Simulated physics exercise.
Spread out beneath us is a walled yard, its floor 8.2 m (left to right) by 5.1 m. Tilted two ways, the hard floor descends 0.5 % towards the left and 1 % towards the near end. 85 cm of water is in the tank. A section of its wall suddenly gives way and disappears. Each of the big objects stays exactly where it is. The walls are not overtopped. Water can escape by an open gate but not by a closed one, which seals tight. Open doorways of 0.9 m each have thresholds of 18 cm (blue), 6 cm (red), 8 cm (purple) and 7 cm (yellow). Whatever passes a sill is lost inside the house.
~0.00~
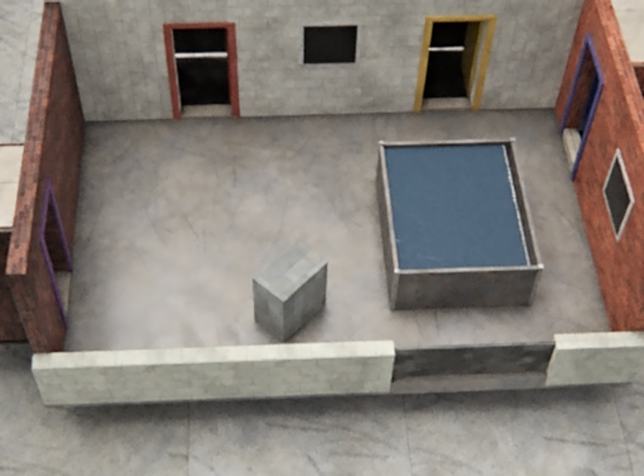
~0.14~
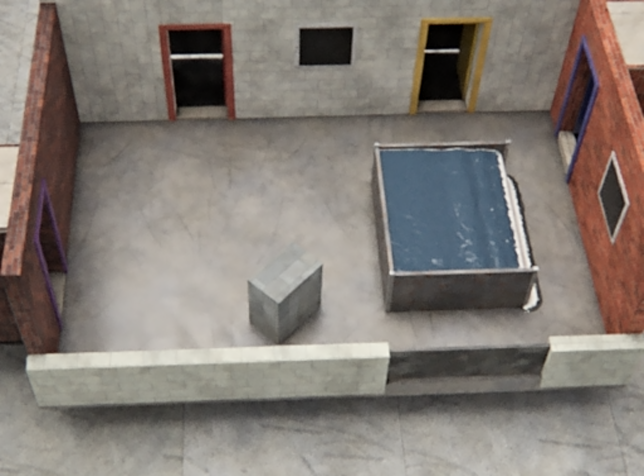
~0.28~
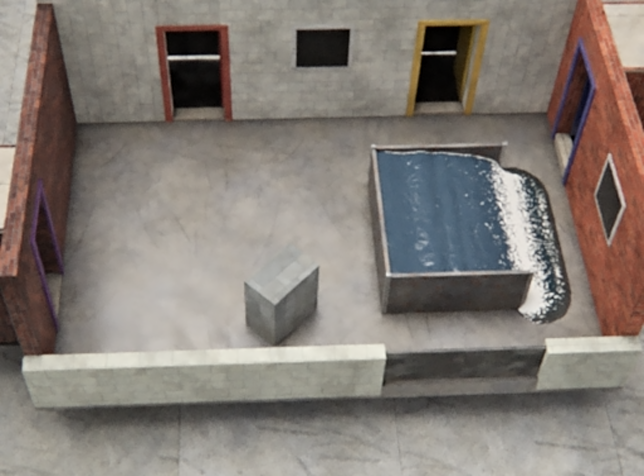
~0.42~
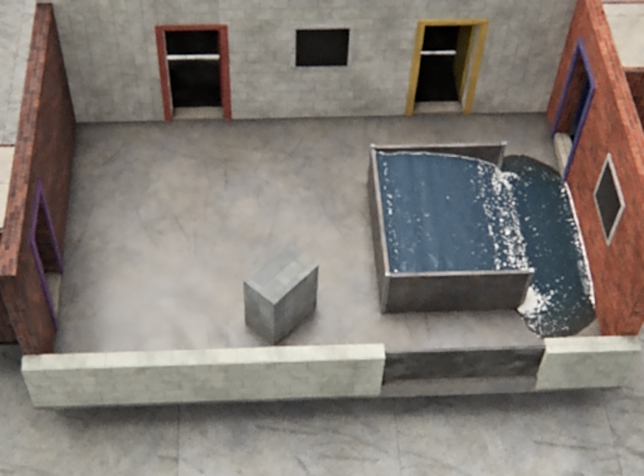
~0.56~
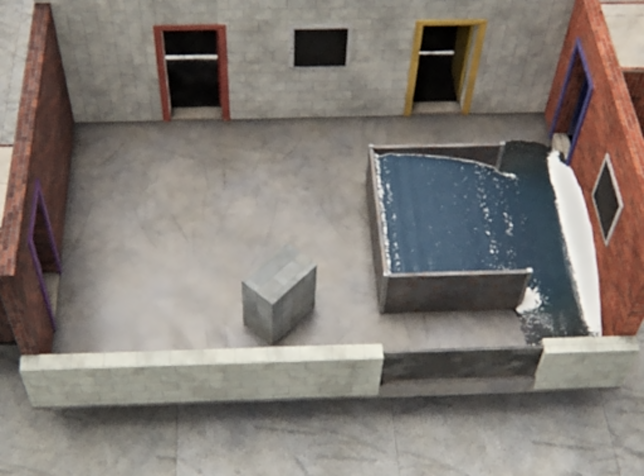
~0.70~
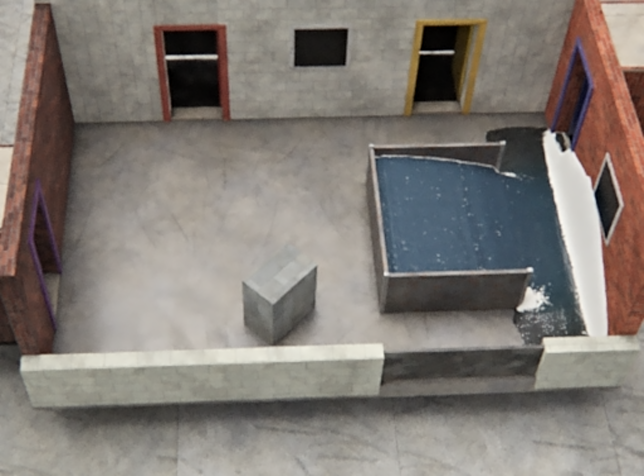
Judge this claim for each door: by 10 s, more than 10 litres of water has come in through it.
In the end at the blue door the amount let in will top the limit; at the red door the amount let in will top the limit; at the purple door the amount let in will top the limit; at the yellow door the amount let in will top the limit.
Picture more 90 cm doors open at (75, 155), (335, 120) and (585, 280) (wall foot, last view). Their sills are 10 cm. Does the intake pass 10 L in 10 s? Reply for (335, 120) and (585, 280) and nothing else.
Less, more.
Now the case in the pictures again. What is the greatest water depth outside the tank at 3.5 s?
About 42 cm.
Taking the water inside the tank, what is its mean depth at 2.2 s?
The average depth is around 29 cm.
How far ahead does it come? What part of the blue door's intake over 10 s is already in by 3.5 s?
90 percent or so by then.
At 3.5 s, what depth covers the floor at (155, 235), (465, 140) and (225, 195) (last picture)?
Around 0 cm, 17 cm and 4 cm.
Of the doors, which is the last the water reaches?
Last: Purple.
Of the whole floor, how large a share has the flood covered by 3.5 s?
70 %.
After 1.4 s water covers 15 % of the floor and is deepest (74 cm) near (605, 362); blue door 34 cm at the sill, 27 L in, red door not reached, purple door not reached, yellow door not reached.
After 2.2 s water covers 35 % of the floor and is deepest (60 cm) near (605, 362); blue door 28 cm at the sill, 78 L in, red door not reached, purple door not reached, yellow door 15 cm at the sill, 1 L in.
After 3.5 s water covers 70 % of the floor and is deepest (42 cm) near (276, 375); blue door 25 cm at the sill, 118 L in, red door 3 cm at the sill, 0 L in, purple door not reached, yellow door 13 cm at the sill, 39 L in.
After 6.0 s water covers 95 % of the floor and is deepest (22 cm) near (600, 342); blue door 16 cm at the sill, 130 L in, red door 6 cm at the sill, 0 L in, purple door 17 cm at the sill, 59 L in, yellow door 10 cm at the sill, 63 L in.
After 10.0 s water covers 100 % of the floor and is deepest (22 cm) near (53, 351); blue door 9 cm at the sill, 130 L in, red door 11 cm at the sill, 19 L in, purple door 16 cm at the sill, 121 L in, yellow door 6 cm at the sill, 74 L in.
